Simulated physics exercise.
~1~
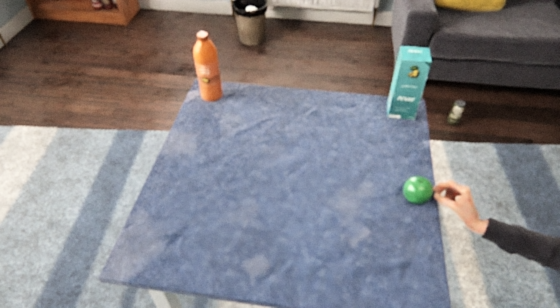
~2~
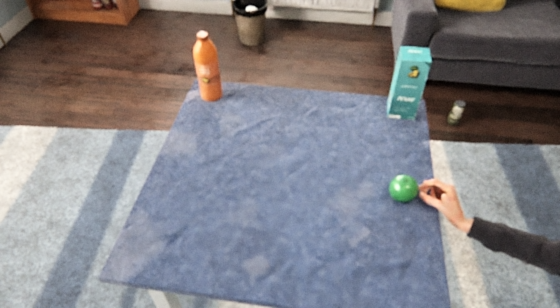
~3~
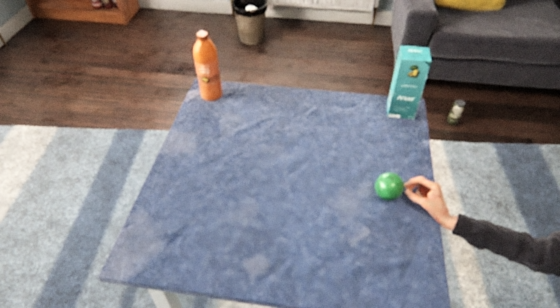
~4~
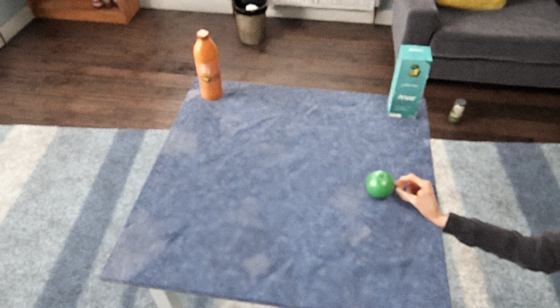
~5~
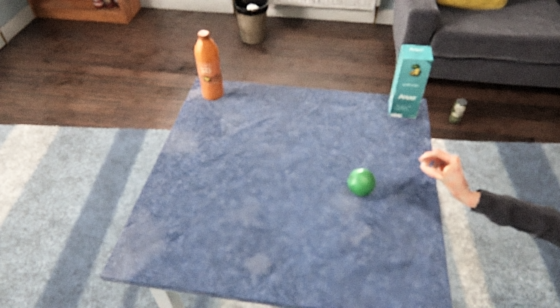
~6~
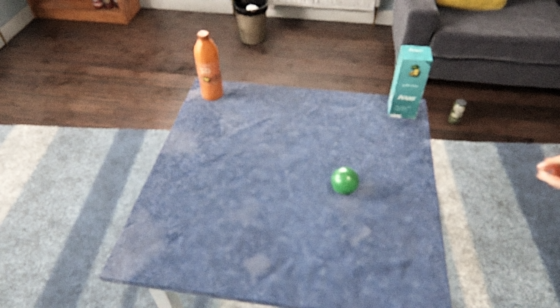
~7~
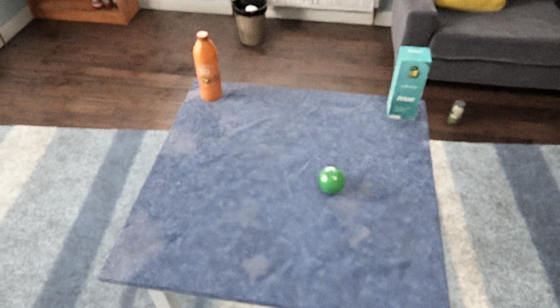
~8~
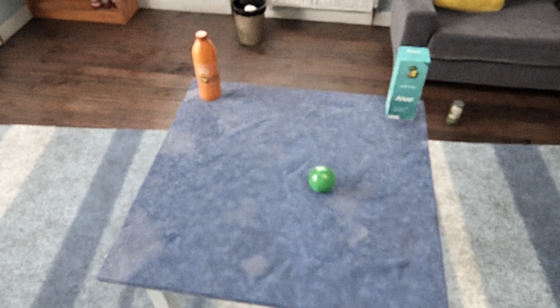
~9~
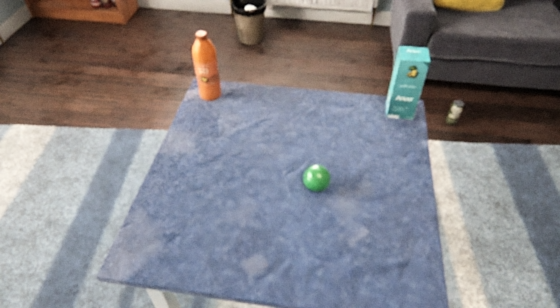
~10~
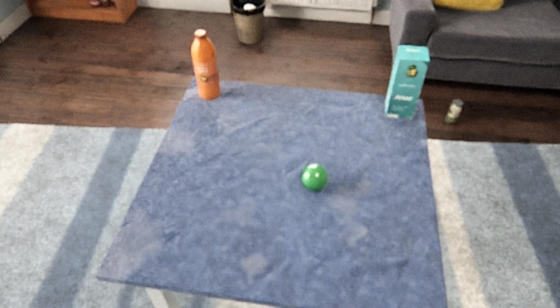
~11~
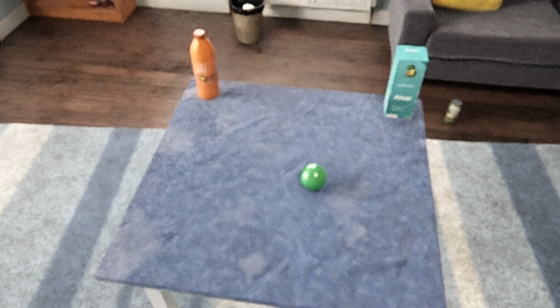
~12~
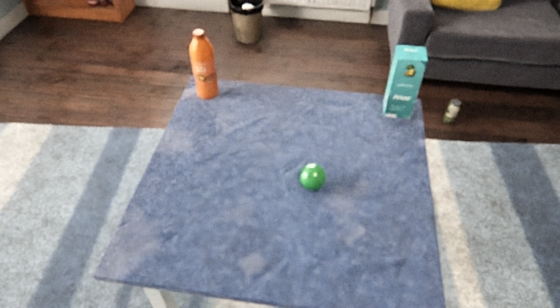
A green apple, or a round object much like one, sits near the right edge of a table covered in blue cloth, with a hand touching its side. An orange bottle stands at the far left corner and a turquoise carton at the far right. The hand pushes the green object left across the cloth, then lets go and draws back out of view to the right. The object keeps moving left on its own, slowing as it goes. It comes to rest near the middle of the table, while the bottle and carton stay in place.
